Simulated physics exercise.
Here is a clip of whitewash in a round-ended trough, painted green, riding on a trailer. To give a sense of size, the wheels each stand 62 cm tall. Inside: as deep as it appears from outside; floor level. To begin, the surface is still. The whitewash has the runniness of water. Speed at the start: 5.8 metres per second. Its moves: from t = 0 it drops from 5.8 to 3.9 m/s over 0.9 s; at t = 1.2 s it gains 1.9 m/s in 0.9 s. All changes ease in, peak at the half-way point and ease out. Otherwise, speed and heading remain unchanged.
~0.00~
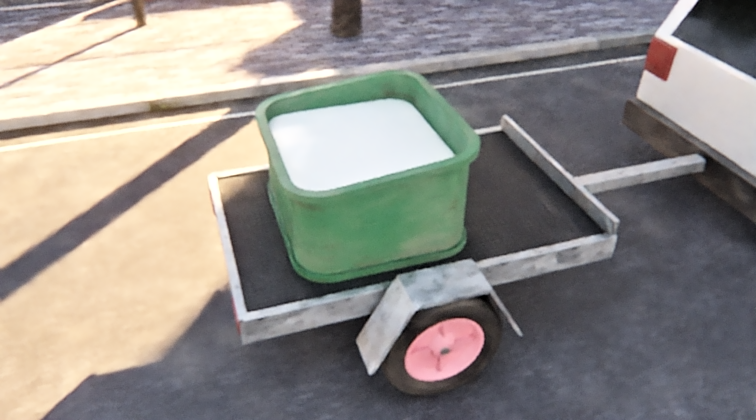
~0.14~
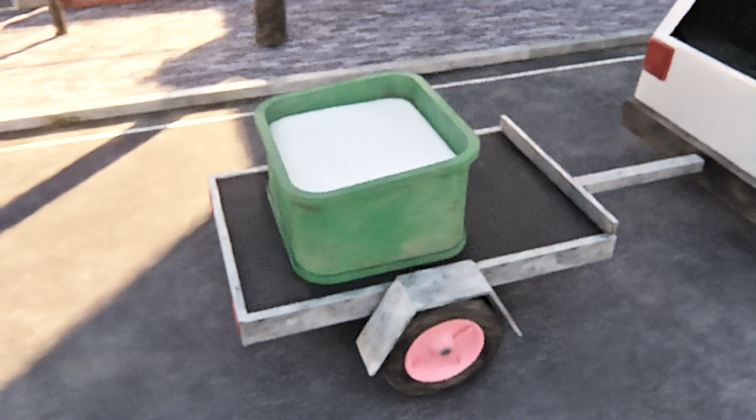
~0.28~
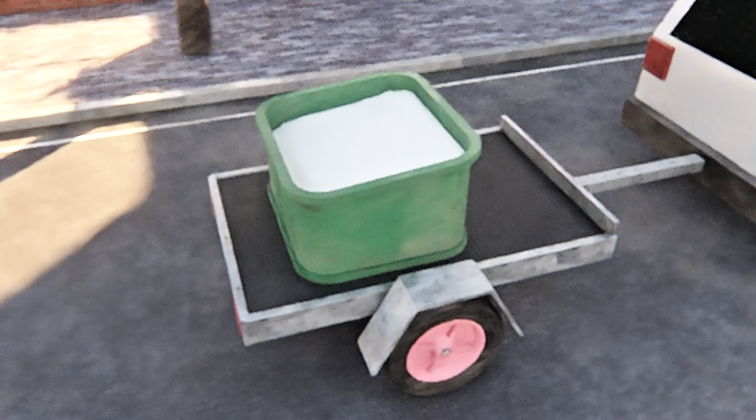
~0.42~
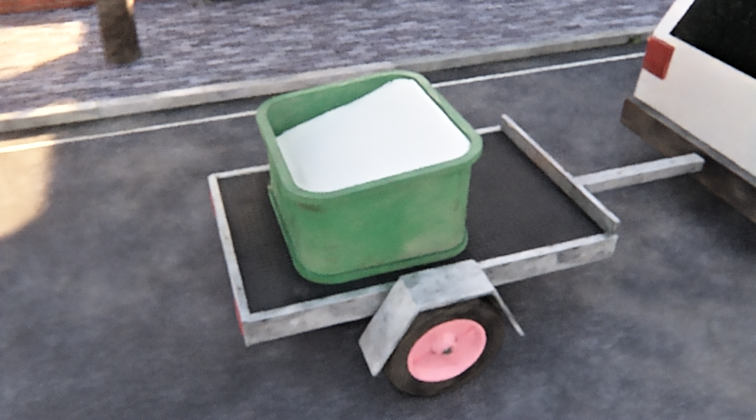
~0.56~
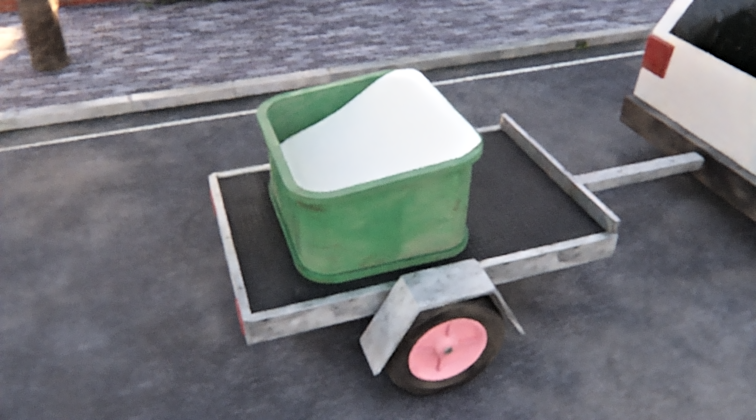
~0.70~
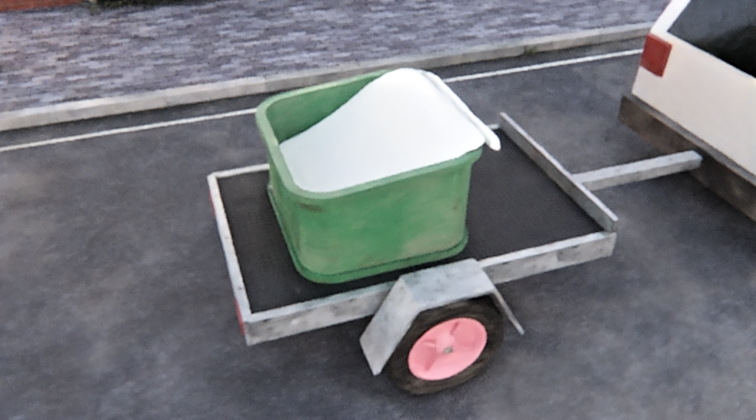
A trailer carrying a green trough rolls along the road as its whitewash heaps up toward the right.
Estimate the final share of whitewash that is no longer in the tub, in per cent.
I would say roughly 6 per cent is gone from the tub.
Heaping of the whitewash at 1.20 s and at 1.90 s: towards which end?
The liquid stands at the rear end first and then at the rear end.
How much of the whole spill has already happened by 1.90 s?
Some 90 per cent by then.
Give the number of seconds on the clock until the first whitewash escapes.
Near 0.9 s.
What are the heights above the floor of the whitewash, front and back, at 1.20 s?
Level, front = 30 cm; level, back = 56 cm.
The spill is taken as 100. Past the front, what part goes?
Spill fraction there: Roughly 20 per cent.
Then, 1.20 s in, it stands 56 cm high behind and 29 cm in front; 1 per cent has gone over the front.
Then, 1.90 s in, it stands 44 cm high behind and 30 cm in front; 6 per cent has gone mostly over the back, some over the front.
Then, 2.60 s in, it stands 30 cm high behind and 42 cm in front; 6 per cent has gone mostly over the back, some over the front.
Then, 5.09 s in, 6 per cent has gone mostly over the back, some over the front, 18 of 303 litres.
